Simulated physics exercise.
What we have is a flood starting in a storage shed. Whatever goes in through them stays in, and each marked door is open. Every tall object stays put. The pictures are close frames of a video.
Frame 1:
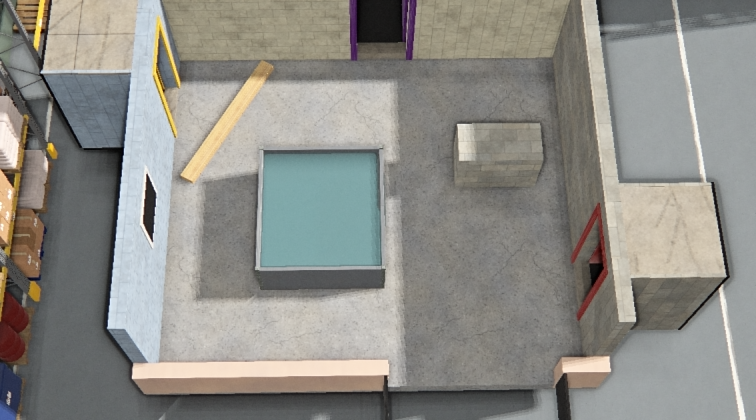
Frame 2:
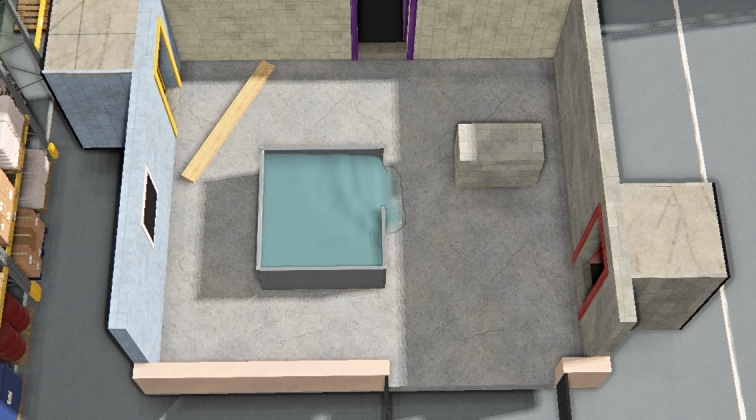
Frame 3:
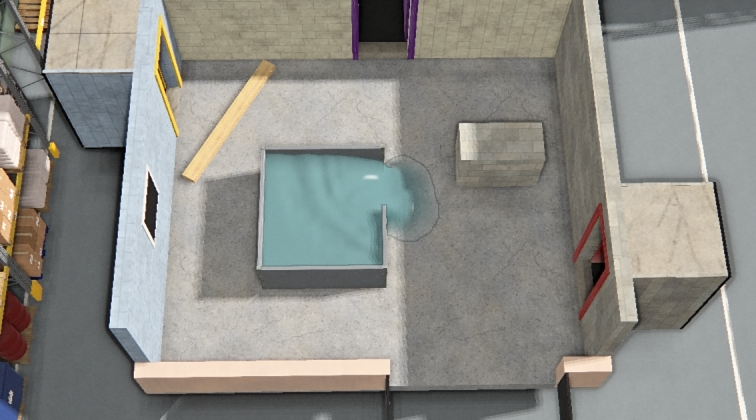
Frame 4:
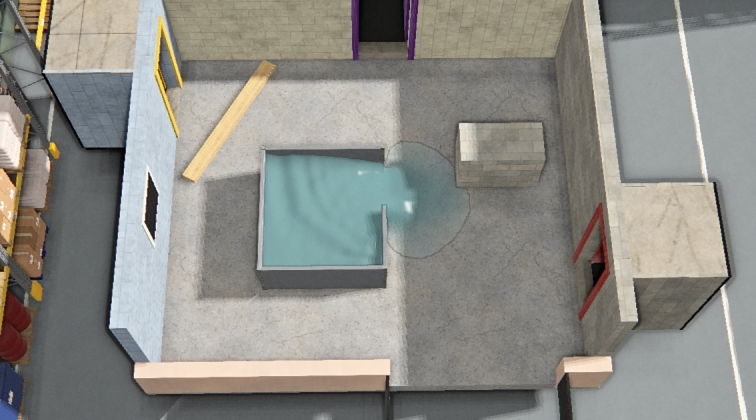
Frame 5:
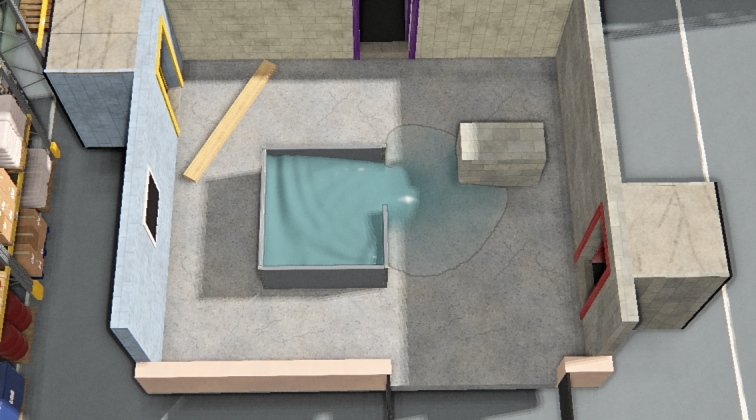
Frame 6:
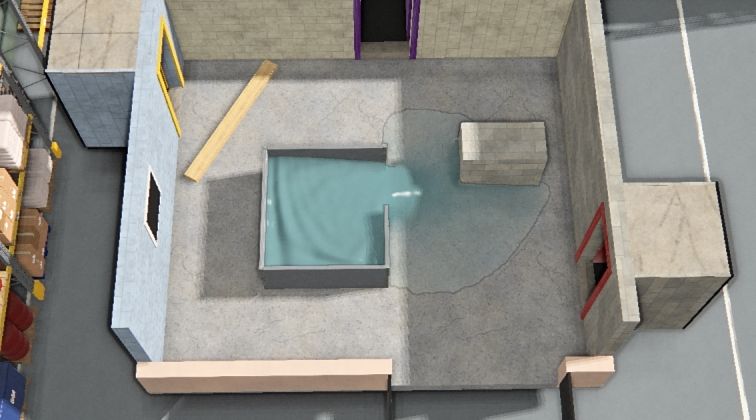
In a storage shed, water pours through a gap in an open tank and spreads right across the floor.
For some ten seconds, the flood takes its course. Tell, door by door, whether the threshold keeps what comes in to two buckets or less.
Red door: Overshoots; yellow door: Does not overshoot; purple door: Does not overshoot.
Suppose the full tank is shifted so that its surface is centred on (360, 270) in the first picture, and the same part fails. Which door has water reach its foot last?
Last: The yellow-painted one.
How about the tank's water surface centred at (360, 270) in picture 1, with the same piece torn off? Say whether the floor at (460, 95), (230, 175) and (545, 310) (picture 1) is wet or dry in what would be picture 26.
Soaked, spared, soaked.
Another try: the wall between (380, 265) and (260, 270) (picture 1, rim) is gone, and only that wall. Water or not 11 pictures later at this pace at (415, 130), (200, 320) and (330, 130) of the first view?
Listed order gives left alone; sopping; left alone.
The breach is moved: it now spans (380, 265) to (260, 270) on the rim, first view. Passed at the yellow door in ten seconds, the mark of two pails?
Result: Yellow door goes past the limit.
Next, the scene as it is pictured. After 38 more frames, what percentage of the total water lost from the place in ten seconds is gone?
I'd estimate some 55 per cent.
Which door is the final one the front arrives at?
Result: The door marked yellow.
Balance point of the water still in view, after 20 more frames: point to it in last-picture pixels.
I'd say near (428, 202).
A moment on, water covers 30 % of the floor; the red door wet at the sill, nothing in, the yellow door not reached, the purple door not reached.
Next, water covers 35 % of the floor; the red door under two buckets in, the yellow door not reached, the purple door wet at the sill, nothing in.
Then, water covers 50 % of the floor; the red door over two buckets in, the yellow door not reached, the purple door wet at the sill, nothing in.
Later, water covers 80 % of the floor; the red door far over two buckets in, the yellow door wet at the sill, nothing in, the purple door wet at the sill, nothing in.
In the end, water covers 95 % of the floor; the red door far over two buckets in, the yellow door under two buckets in, the purple door wet at the sill, nothing in.
